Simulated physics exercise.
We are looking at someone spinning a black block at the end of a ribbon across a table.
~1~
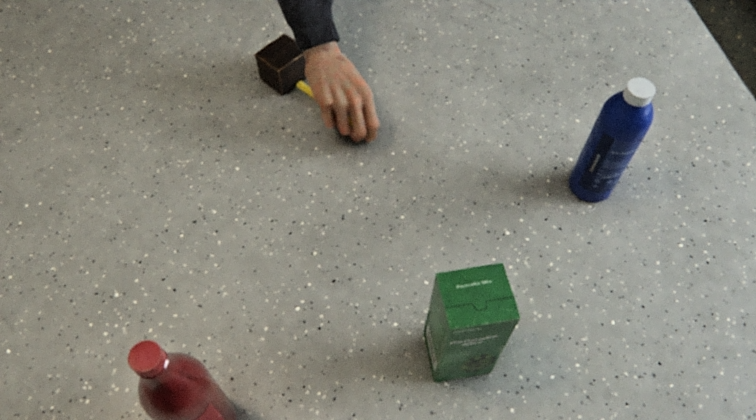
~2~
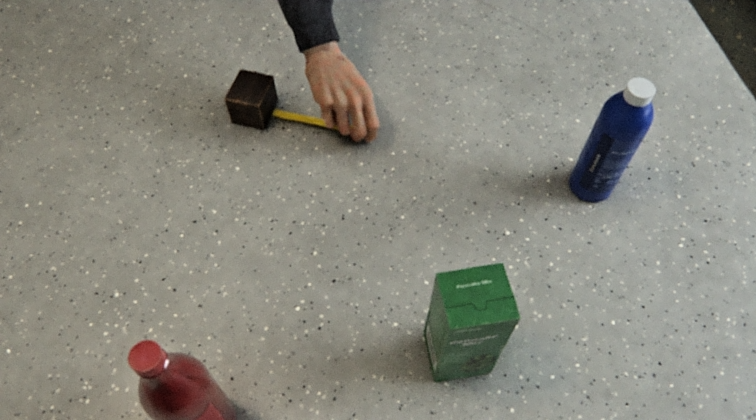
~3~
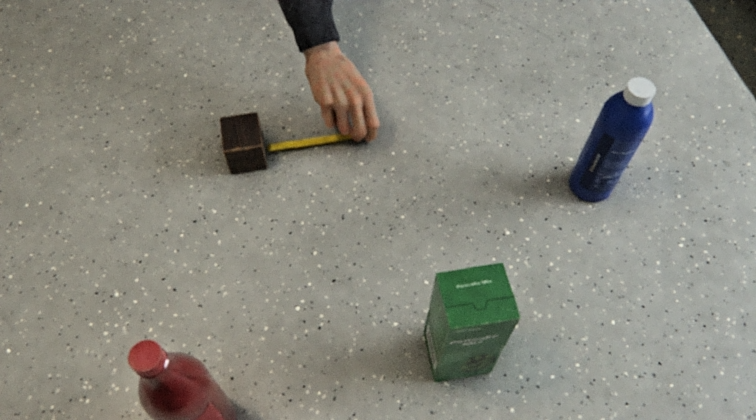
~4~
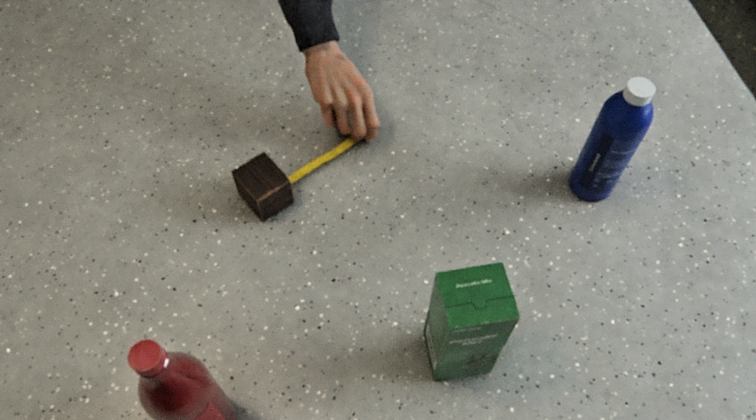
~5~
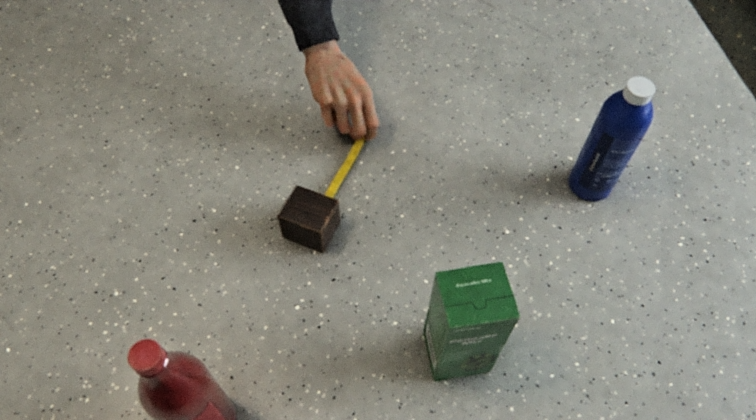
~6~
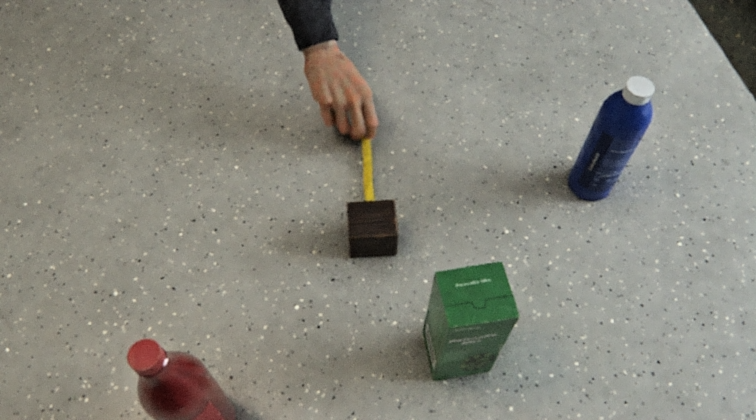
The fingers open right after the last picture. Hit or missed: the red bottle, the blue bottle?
As it turns out, the red bottle escapes it and the blue bottle is struck.
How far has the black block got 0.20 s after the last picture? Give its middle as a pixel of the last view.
Close to (619, 180).
Then, 0.08 s after the last picture, block near (491, 205).
Then, 0.20 s after the last picture, block near (619, 180); blue bottle pushed aside.
At rest, block off the table; blue bottle knocked over. The red bottle stays untouched and the blue bottle gets hit.
